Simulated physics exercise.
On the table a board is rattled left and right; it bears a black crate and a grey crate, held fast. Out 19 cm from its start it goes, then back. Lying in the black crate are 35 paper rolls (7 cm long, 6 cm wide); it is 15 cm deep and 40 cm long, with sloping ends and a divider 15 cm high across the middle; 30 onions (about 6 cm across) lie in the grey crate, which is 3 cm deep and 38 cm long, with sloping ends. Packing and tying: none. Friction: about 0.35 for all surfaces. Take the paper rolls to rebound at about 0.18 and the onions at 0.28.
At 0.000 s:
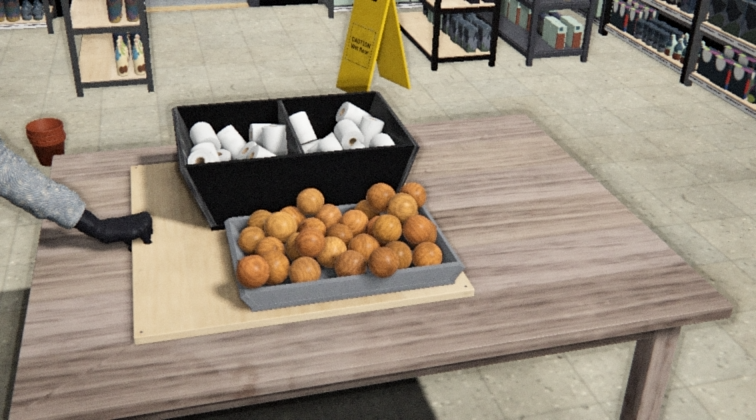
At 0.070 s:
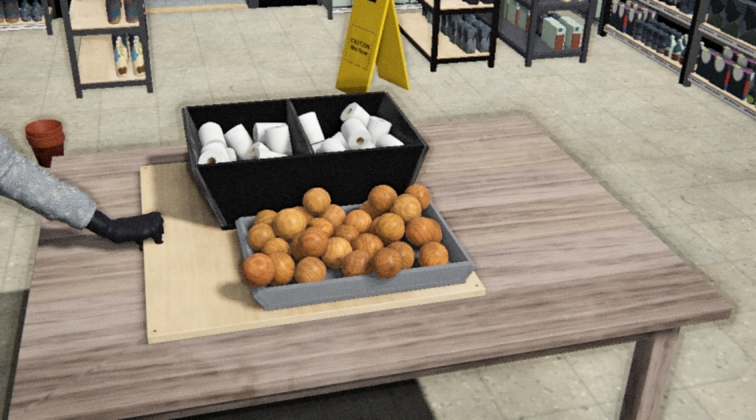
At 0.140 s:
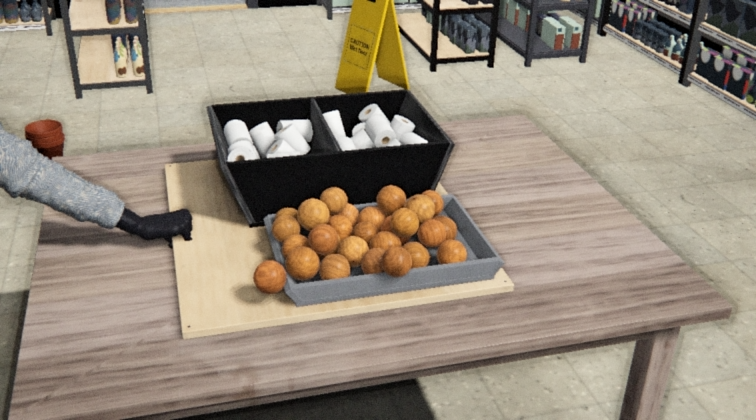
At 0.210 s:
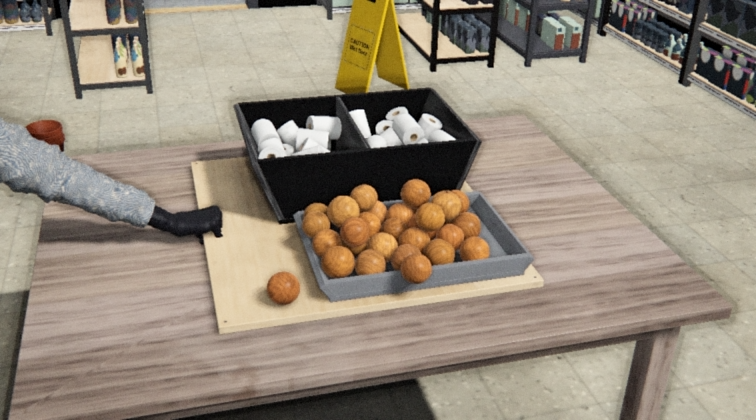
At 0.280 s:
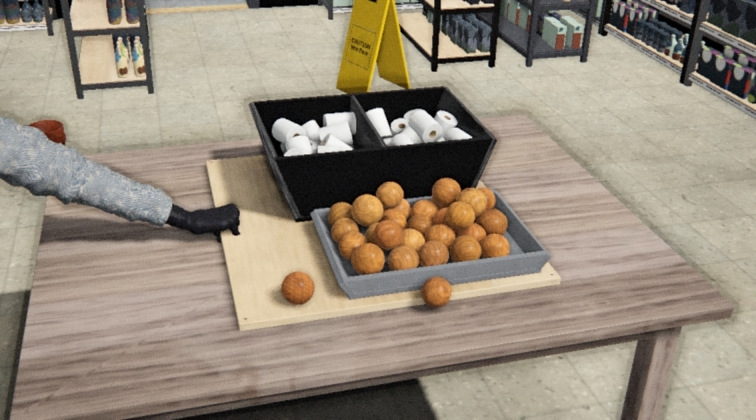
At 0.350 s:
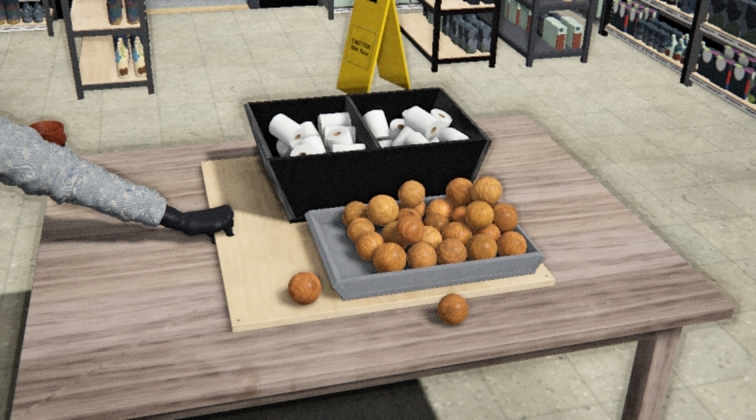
At first, a black-gloved hand grips a board on a table, holding a black crate of paper rolls and a grey crate heaped with onions. The hand pushes the board right, and two onions drop out, one after another; then the board shifts slightly back left as they roll right.
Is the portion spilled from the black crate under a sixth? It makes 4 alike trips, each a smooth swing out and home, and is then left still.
Yes, it is under a sixth.
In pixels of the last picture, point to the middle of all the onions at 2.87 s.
Somewhere around pixel (360, 237).
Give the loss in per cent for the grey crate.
Grey crate: 45% lost.
After 0.75 s, black crate 35 in, 0 out and grey crate 21 in, 9 out.
After 1.26 s, black crate 35 in, 0 out and grey crate 18 in, 12 out.
After 1.96 s, black crate 35 in, 0 out and grey crate 17 in, 13 out.
Final count (at 2.87 s), black crate 35 in, 0 out and grey crate 17 in, 13 out. Asked share, 0 of 35, 0 per cent.
